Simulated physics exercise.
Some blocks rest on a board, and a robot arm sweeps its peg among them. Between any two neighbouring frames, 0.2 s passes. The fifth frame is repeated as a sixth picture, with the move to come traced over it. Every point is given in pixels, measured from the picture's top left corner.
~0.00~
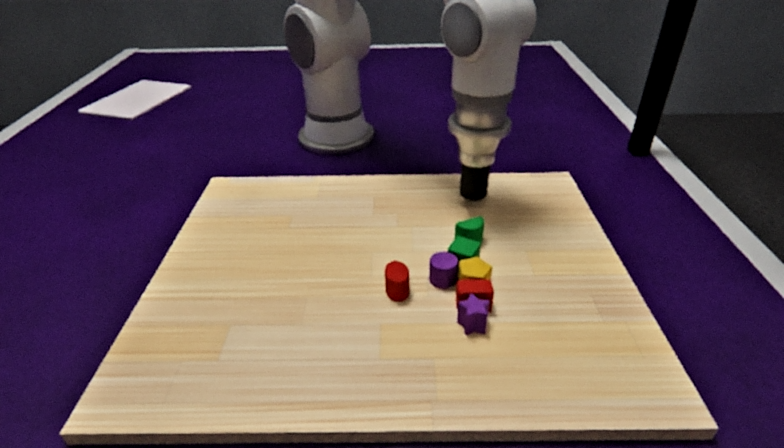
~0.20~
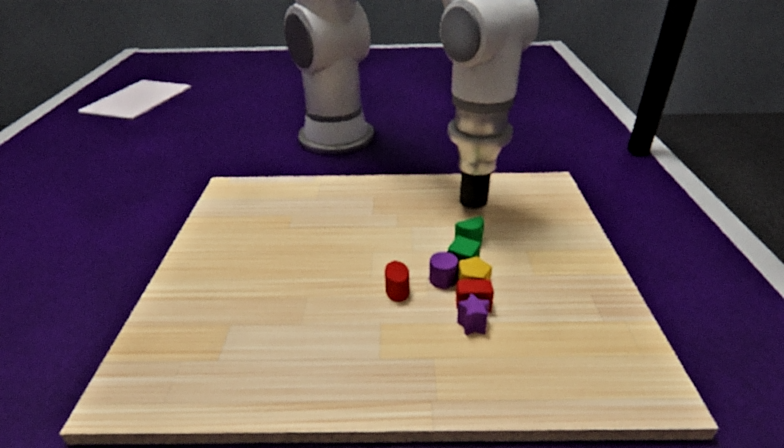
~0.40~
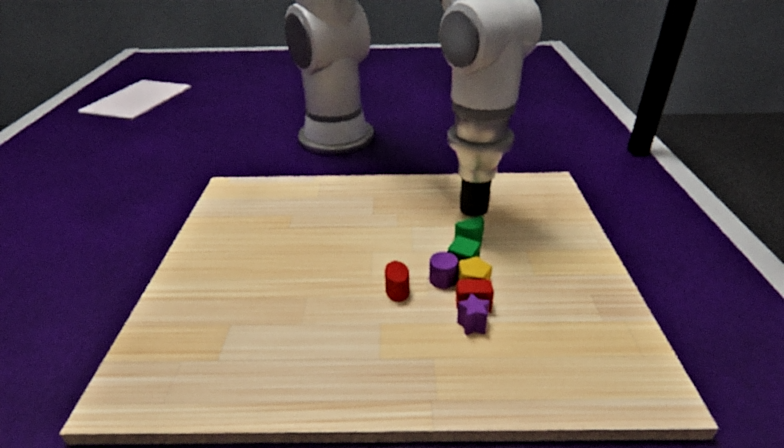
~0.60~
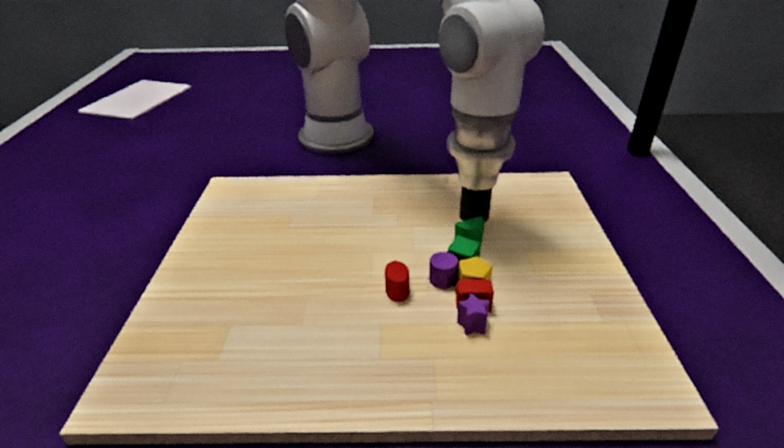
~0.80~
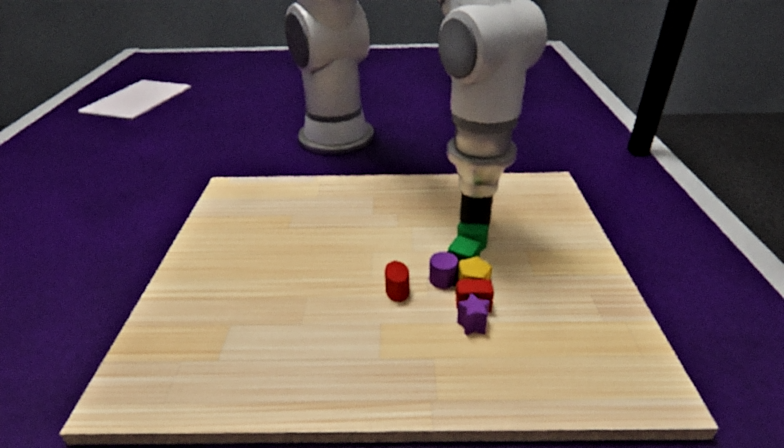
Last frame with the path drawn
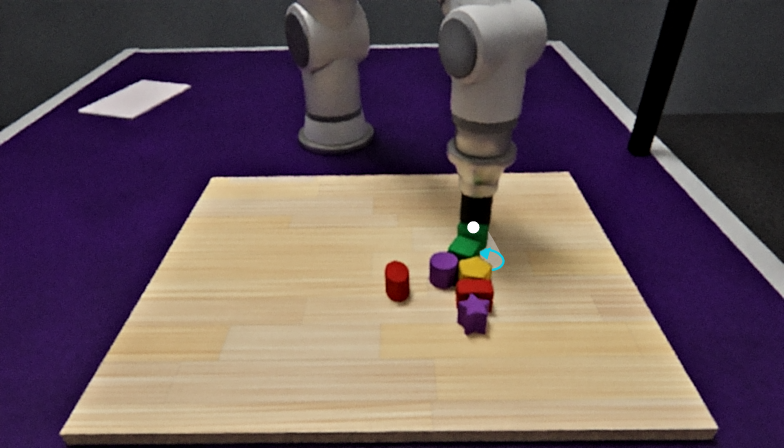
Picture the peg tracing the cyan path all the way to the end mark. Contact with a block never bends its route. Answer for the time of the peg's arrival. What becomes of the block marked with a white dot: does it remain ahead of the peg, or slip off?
Still being pushed.
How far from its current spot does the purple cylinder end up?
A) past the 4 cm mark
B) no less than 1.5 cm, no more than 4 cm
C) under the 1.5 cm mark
The correct letter is B.
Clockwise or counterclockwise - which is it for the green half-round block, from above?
Twists clockwise.
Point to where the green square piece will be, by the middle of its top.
My estimate: (454, 255).
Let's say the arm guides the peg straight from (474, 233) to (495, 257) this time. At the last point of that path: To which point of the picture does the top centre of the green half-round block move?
It will end up at (487, 251).
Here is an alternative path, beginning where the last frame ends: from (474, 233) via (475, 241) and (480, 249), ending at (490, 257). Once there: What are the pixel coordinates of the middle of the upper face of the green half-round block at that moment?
I think it will end close to (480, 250).
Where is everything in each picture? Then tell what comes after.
Peg's lower end (473, 194); purple cylinder (444, 260); green square piece (464, 245); green half-round block (472, 223); yellow pentagon (475, 266), in the first picture.
Peg (474, 202); blocks still, in the second picture.
Peg (474, 209); blocks still, in the third picture.
Peg (474, 217); blocks still, in the fourth picture.
Peg (473, 227); purple cylinder (444, 260); green square piece (464, 245); green half-round block (473, 227); yellow pentagon (475, 266), in the fifth picture.
Drawn move, in a line from (474, 233) to (487, 260); the dot is on the green half-round block.
On the path given first. Halfway along, peg (482, 238); purple cylinder (440, 262); green square piece (462, 251), turned 25° clockwise; green half-round block (478, 241), turned 20° clockwise; yellow pentagon (475, 269).
At the end, peg (488, 251); purple cylinder (431, 265); green square piece (454, 255), turned 40° clockwise; green half-round block (482, 255), turned 30° clockwise; yellow pentagon (474, 270), turned 15° anticlockwise.
